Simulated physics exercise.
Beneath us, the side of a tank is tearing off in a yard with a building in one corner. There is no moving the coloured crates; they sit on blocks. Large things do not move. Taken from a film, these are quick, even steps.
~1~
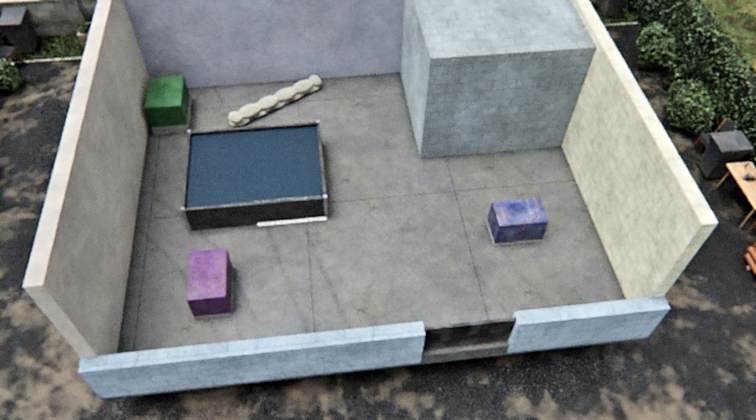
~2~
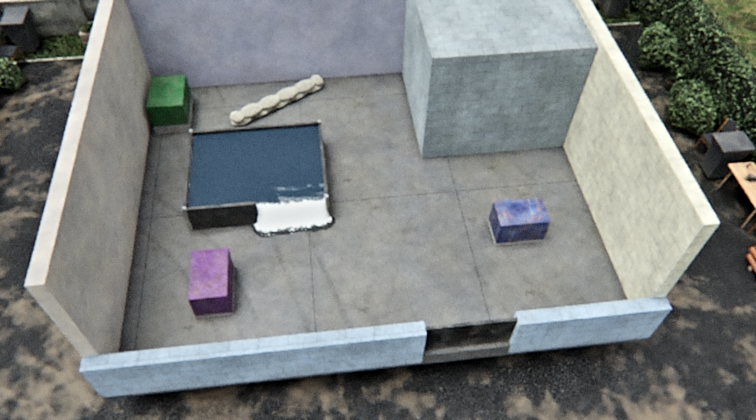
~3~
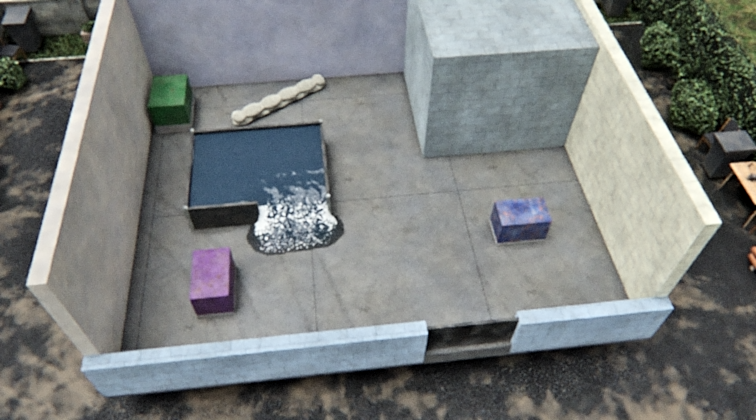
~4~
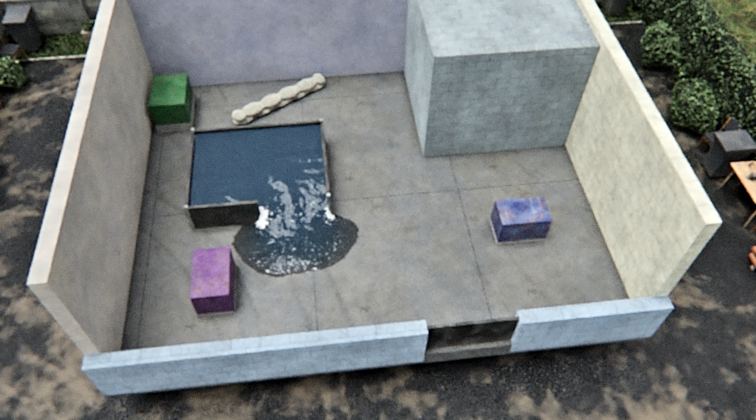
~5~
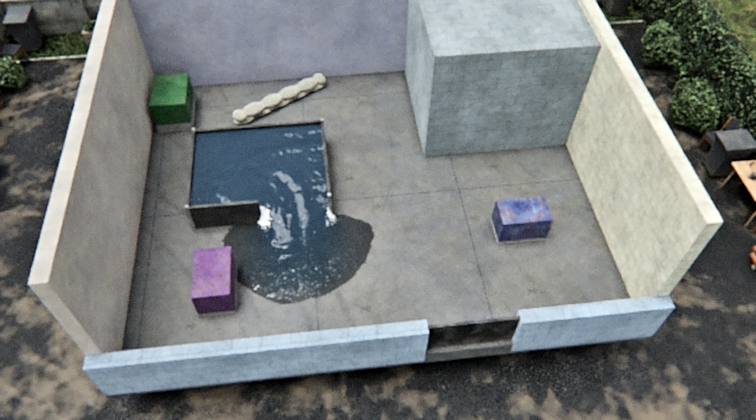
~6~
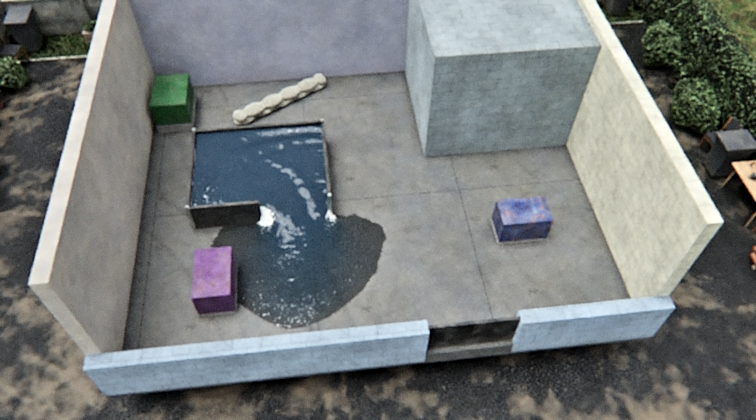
A dark, square tank of blue water stands left of centre in a walled grey yard, seen from high above by a nearly still camera. A green crate and pale twisted bar lie behind it, a purple crate in front, a blue-purple crate to the right, and a grey block building fills the back right corner. Water bursts white from the tank's front right side, then spreads forward and sideways in a dark, rounded pool.
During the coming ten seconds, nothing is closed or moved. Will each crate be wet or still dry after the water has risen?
The purple crate is caught. The blue crate is caught. The green crate is missed.
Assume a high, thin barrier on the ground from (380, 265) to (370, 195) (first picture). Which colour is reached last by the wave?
My answer: The green one.
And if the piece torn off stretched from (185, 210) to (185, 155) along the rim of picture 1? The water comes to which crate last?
It's the blue one.
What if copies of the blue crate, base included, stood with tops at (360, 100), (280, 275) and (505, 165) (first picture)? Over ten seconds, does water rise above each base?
Stays clear, then is reached, then is reached.
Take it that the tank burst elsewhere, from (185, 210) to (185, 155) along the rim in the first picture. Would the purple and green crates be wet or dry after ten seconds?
One by one: The purple crate takes water; the green crate ends up wet.
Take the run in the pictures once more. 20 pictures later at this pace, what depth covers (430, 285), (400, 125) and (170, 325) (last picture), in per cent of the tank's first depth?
First 10, next 0, last 8 in a hundred.
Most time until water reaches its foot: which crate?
The answer here is the green one.
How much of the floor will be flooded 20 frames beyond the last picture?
It works out to about 35 in a hundred.
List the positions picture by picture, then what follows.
In the first frame, the water tank at (255, 166) is whole and still.
In the second frame, the front is at (258, 228), out from the gap at (293, 212).
In the third frame, water pours out at (294, 213) and has run to (256, 244).
In the fourth frame, water pours out at (295, 213) and has run to (270, 271).
In the fifth frame, the front is at (281, 299), out from the gap at (296, 213).
In the sixth frame, the front is at (286, 323), out from the gap at (296, 213).
A moment on, water covers 20 % of the floor; the purple crate water round its plinth, the blue crate not reached, the green crate not reached.
Next, water covers 25 % of the floor; the purple crate water round its plinth, the blue crate not reached, the green crate not reached.
Then, water covers 35 % of the floor; the purple crate water round its plinth, the blue crate water round its plinth, the green crate not reached.
Later, water covers 60 % of the floor; the purple crate water round its plinth, the blue crate water round its plinth, the green crate water round its plinth.
In the end, water covers 85 % of the floor; the purple crate was topped, the blue crate was topped, the green crate stayed above the water.
